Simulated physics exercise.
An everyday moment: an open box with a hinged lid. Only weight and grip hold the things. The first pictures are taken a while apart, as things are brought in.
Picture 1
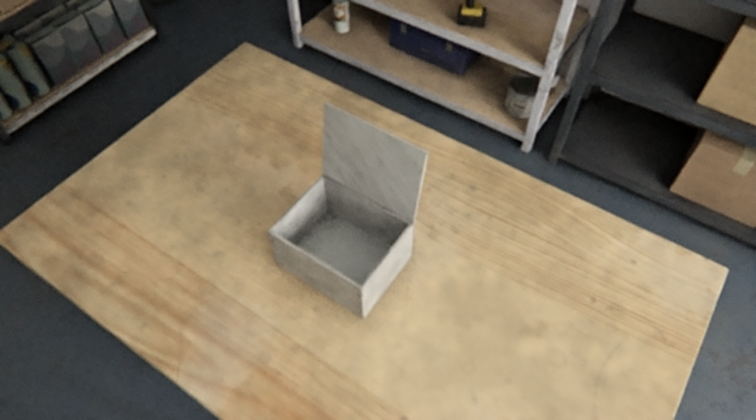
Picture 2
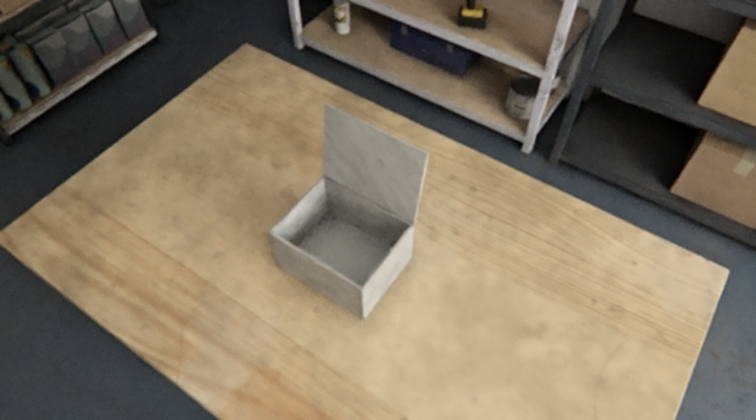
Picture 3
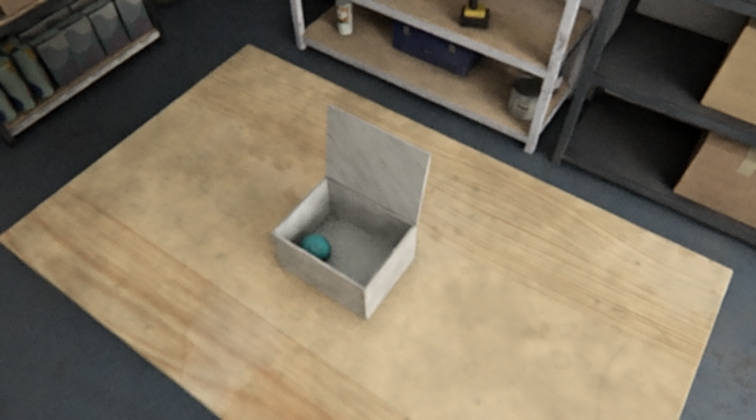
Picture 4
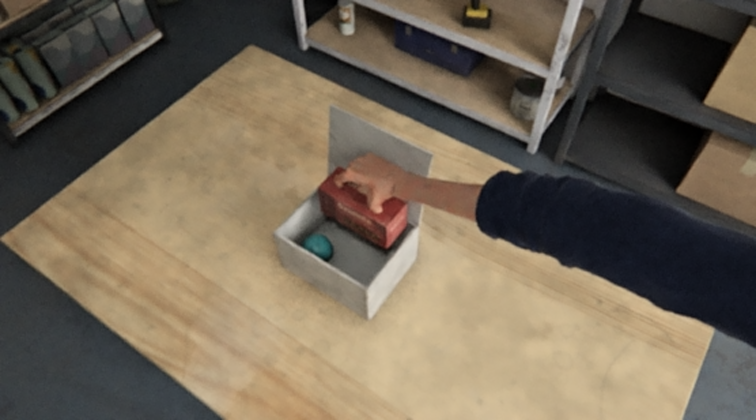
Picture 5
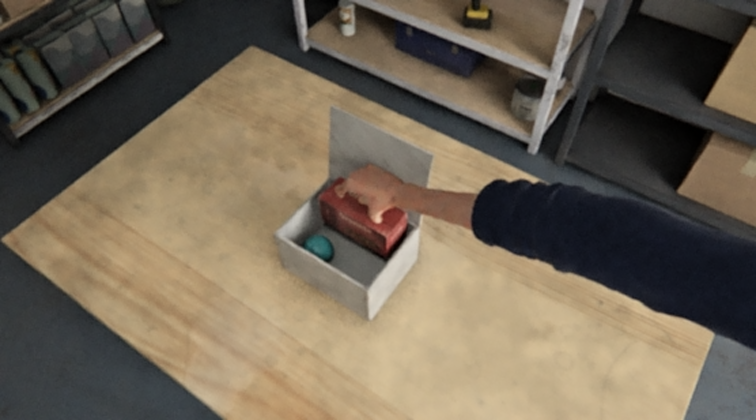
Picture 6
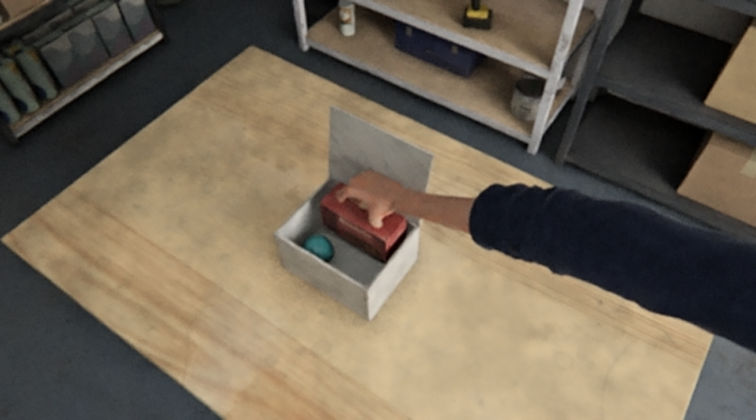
A hand lowers a red carton into the open box beside a small teal ball.
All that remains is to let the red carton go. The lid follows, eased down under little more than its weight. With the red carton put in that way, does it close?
Outcome: The lid sits on the rim.
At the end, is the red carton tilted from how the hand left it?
The red carton stays as placed.
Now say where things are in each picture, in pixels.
The last thing is not in view yet, in the first frame.
The last thing is not in view yet, in the second frame.
The last thing is not in view yet, in the third frame.
Still above its spot; red carton (362, 207), in the fourth frame.
Still above its spot; red carton (363, 216), in the fifth frame.
In place under the hand; red carton (363, 221), in the sixth frame.
Then, 1.20 s past the last view, lid starting down; red carton displaced a little near (364, 241).
Then, 1.90 s past the last view, lid 34° above the rim; red carton displaced a little near (364, 241).
Finally, lid shut; moved from the start, red carton; turquoise ball still in place. Final places as the last picture's camera would see them, red carton near (364, 241).
